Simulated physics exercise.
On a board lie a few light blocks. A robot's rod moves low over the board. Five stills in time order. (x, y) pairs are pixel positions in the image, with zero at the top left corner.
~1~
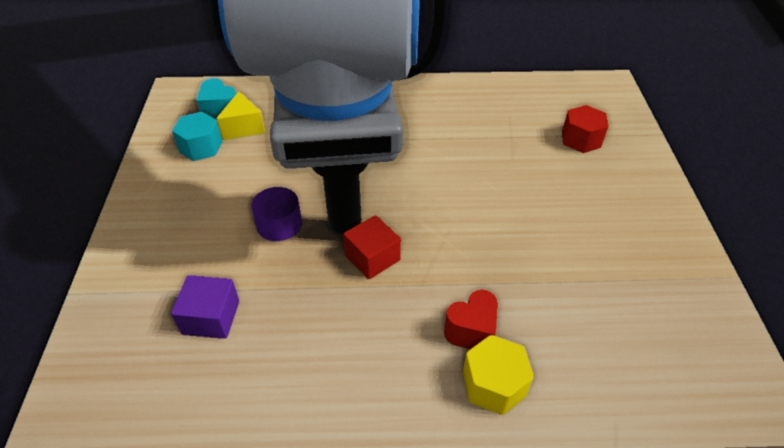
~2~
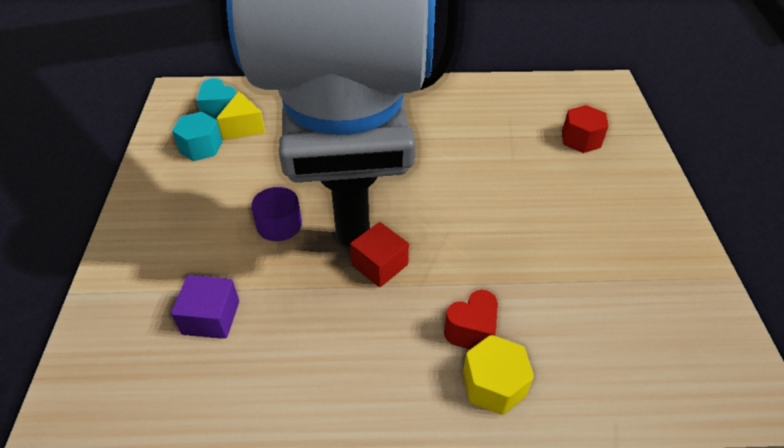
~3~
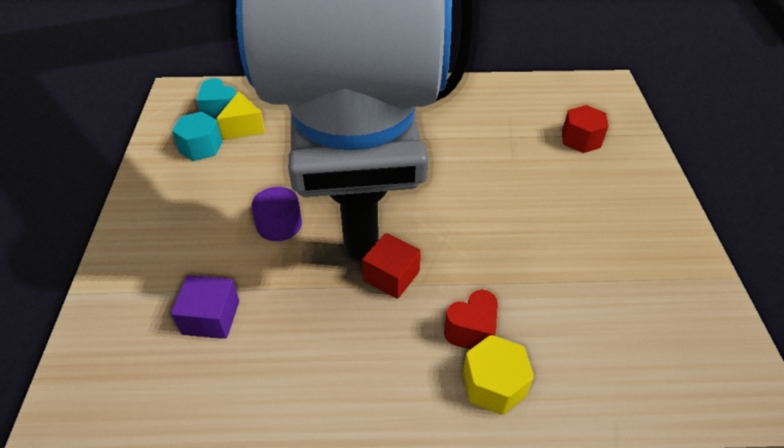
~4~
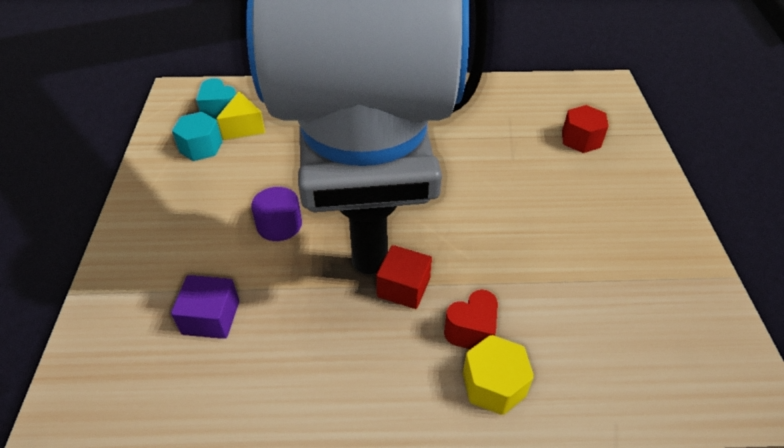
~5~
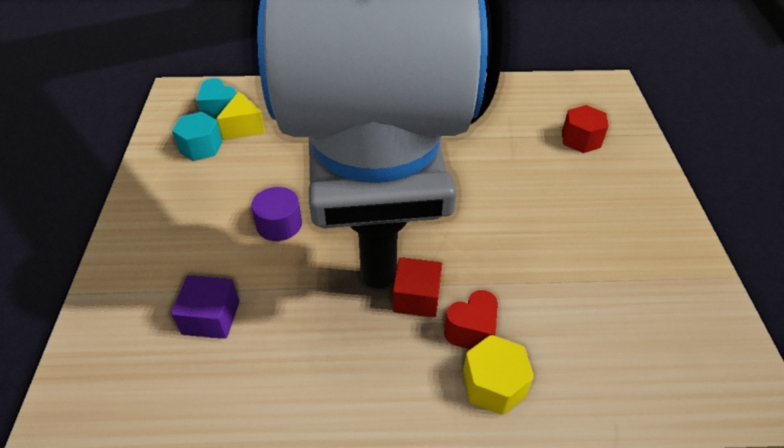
On a light wooden board, a robot's dark rod pushes a red cube diagonally down and right, closer to a red heart.
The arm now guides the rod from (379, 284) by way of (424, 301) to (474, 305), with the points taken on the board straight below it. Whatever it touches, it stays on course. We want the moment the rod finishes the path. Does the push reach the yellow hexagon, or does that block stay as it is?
Displaced.
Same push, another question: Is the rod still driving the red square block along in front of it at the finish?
Yes, that is how it ends up.
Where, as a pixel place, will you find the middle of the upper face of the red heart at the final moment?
My best guess is (544, 341).
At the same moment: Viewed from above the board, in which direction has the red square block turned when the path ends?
That block twists clockwise.
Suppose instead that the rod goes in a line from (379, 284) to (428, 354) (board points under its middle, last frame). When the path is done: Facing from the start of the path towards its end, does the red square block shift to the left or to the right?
Facing the way the path runs, start to end, you'll find the red square block has shifted left.
The first path, step by step. Halfway along, rod (426, 293); red square block (464, 299), turned 20° clockwise; red heart (502, 323), turned 25° anticlockwise; yellow hexagon (507, 371), turned 20° clockwise.
At the end, rod (476, 297); red square block (513, 308), turned 40° clockwise; red heart (544, 341); yellow hexagon (520, 385), turned 55° clockwise.
